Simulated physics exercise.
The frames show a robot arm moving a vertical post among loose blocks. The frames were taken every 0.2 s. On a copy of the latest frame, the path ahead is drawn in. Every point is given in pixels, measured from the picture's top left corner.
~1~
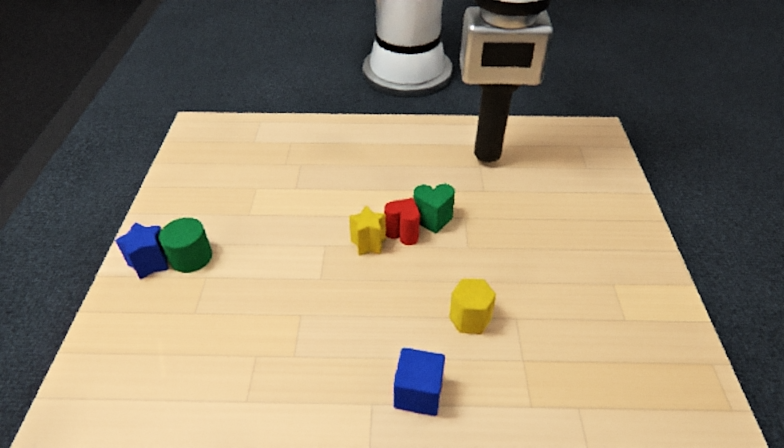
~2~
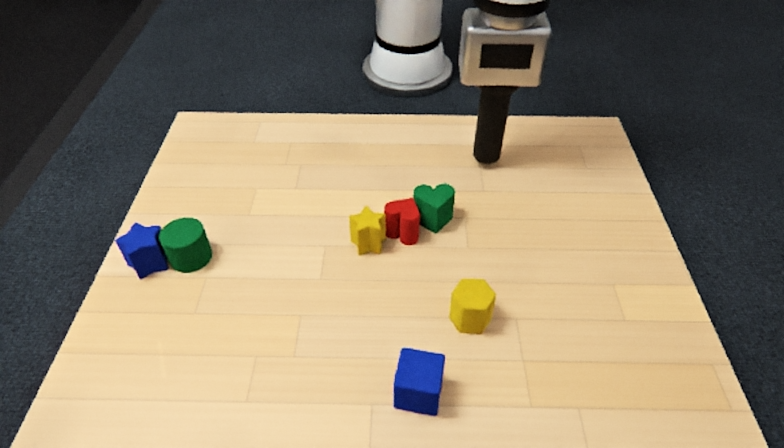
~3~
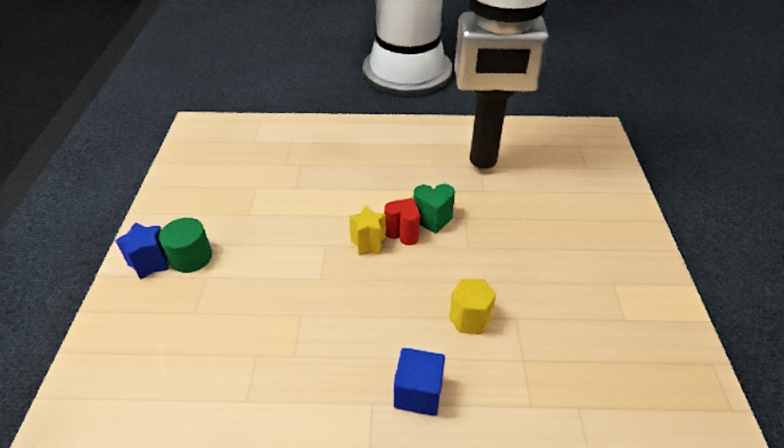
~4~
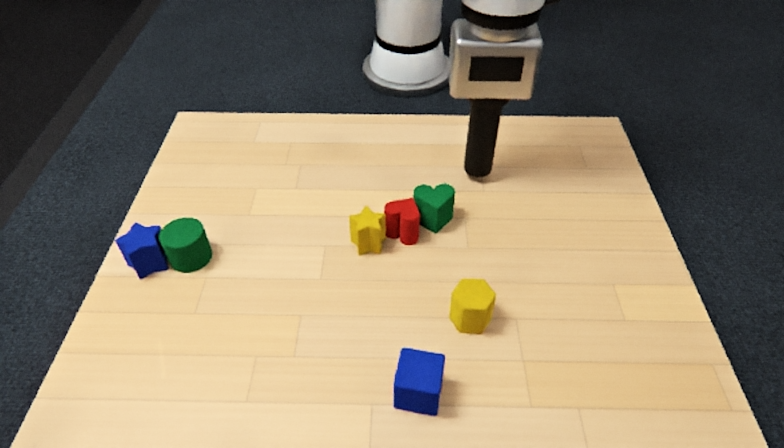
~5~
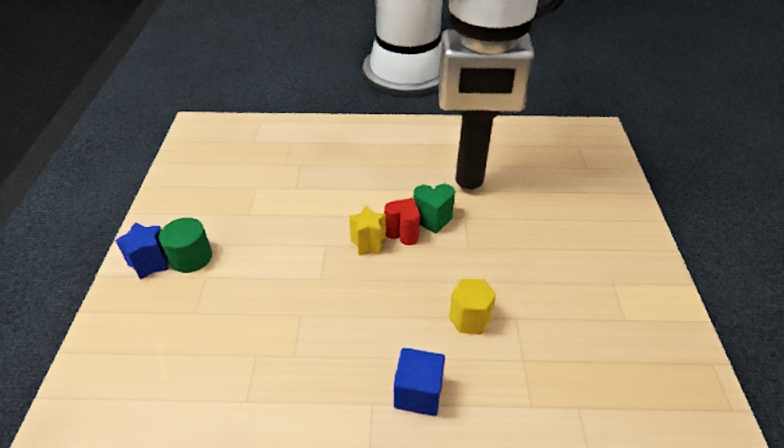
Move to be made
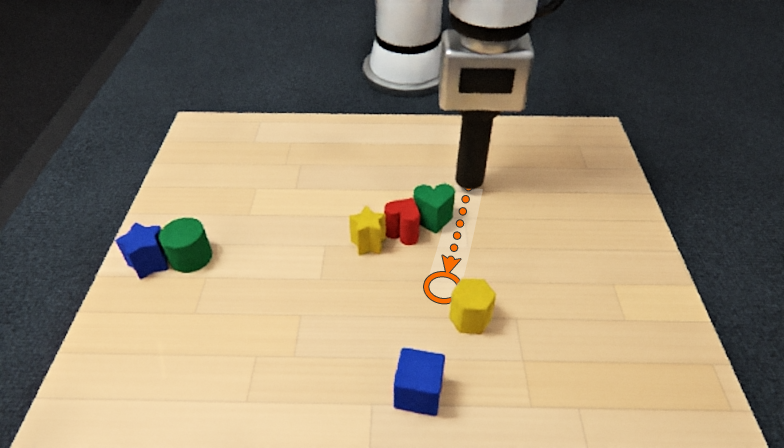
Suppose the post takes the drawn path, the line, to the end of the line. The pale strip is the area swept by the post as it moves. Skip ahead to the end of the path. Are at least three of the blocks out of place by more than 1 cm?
No, I don't think so.
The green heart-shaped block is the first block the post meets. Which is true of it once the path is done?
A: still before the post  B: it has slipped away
Letter B.
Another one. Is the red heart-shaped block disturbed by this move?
It is shifted.
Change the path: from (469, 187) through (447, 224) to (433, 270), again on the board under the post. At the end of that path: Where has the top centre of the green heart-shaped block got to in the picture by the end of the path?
Close to (405, 228).
Path on the board, in a line from (469, 187) to (443, 287).
What follows on the original path. One third of the way, post at (462, 210); green heart-shaped block at (428, 197), turned 25° clockwise.
Two thirds of the way, post at (454, 244); yellow star block at (363, 218); red heart-shaped block at (388, 207), turned 25° clockwise; green heart-shaped block at (422, 214), turned 85° clockwise.
At the end, post at (444, 281); yellow star block at (363, 218); red heart-shaped block at (388, 207), turned 25° clockwise; green heart-shaped block at (422, 215), turned 90° clockwise; yellow six-sided block in place.
